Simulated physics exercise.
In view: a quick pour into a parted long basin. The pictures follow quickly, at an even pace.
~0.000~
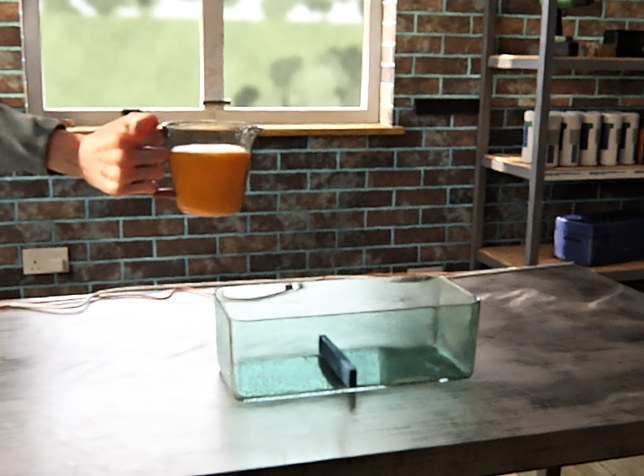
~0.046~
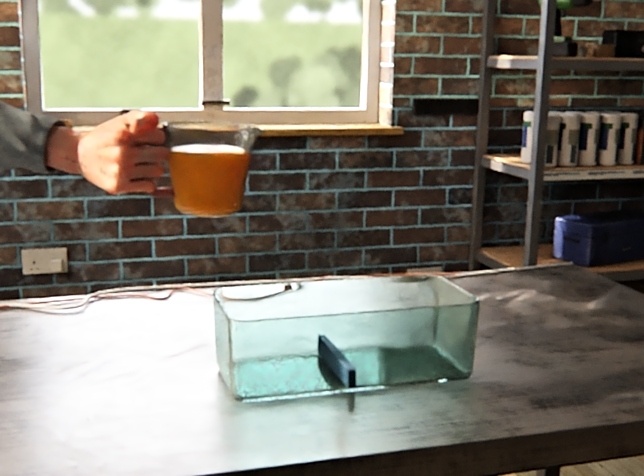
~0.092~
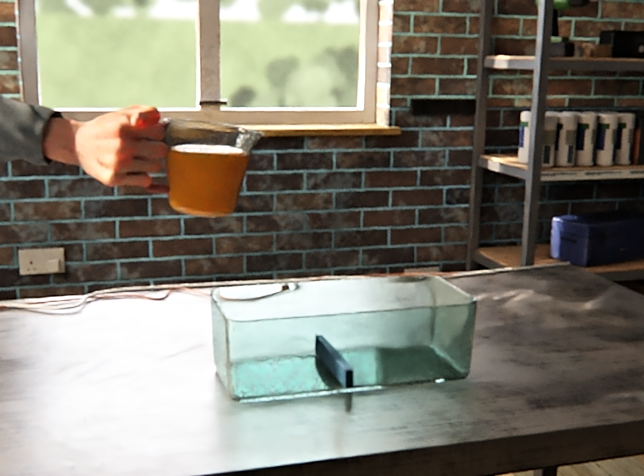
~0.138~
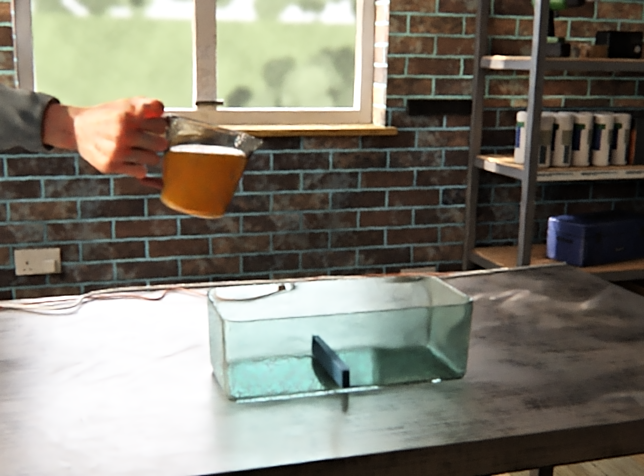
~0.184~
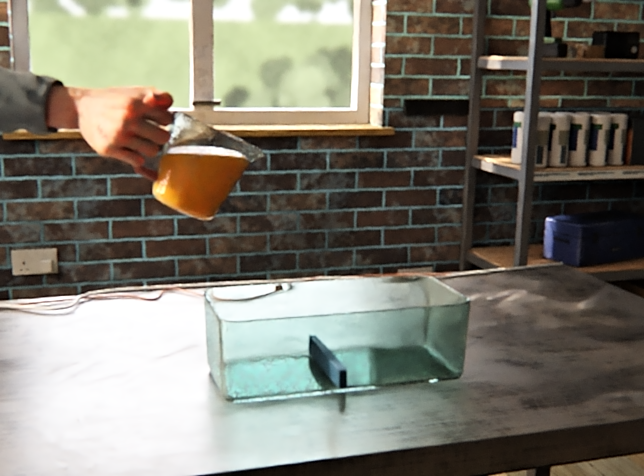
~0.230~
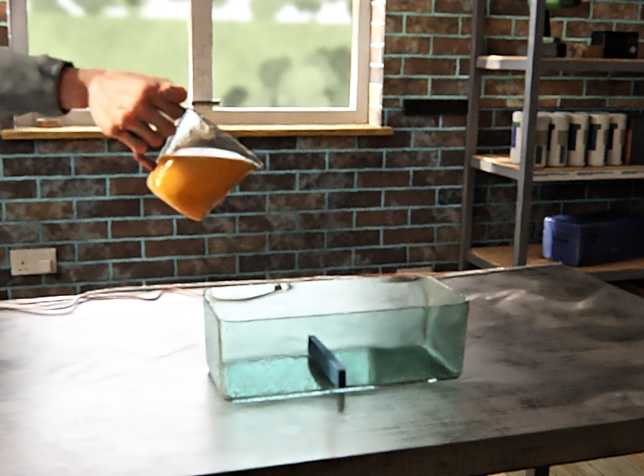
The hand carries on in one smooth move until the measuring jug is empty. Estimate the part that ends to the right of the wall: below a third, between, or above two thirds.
In the end not even a third is right of the wall.
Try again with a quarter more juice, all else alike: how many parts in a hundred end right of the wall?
About 15 per cent.
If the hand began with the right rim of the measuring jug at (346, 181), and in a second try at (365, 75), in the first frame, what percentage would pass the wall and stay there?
In turn 90 and 75 in a hundred.
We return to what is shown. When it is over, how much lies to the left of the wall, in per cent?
Roughly 75 in a hundred.
A moment on, the measuring jug is tipped on its side and 49 per cent is still to pour, 11 is left of the wall and 0 right of it.
Next, the measuring jug is tipped right over and 8 per cent is still to pour, 65 is left of the wall and 3 right of it.
Then the measuring jug is tipped right over and 1 per cent is still to pour, 76 is left of the wall and 9 right of it.
Later the measuring jug is tipped right over and 0 per cent is still to pour, 78 is left of the wall and 11 right of it.
In the end 77 per cent lies left of the wall, 13 right of it and 10 outside.
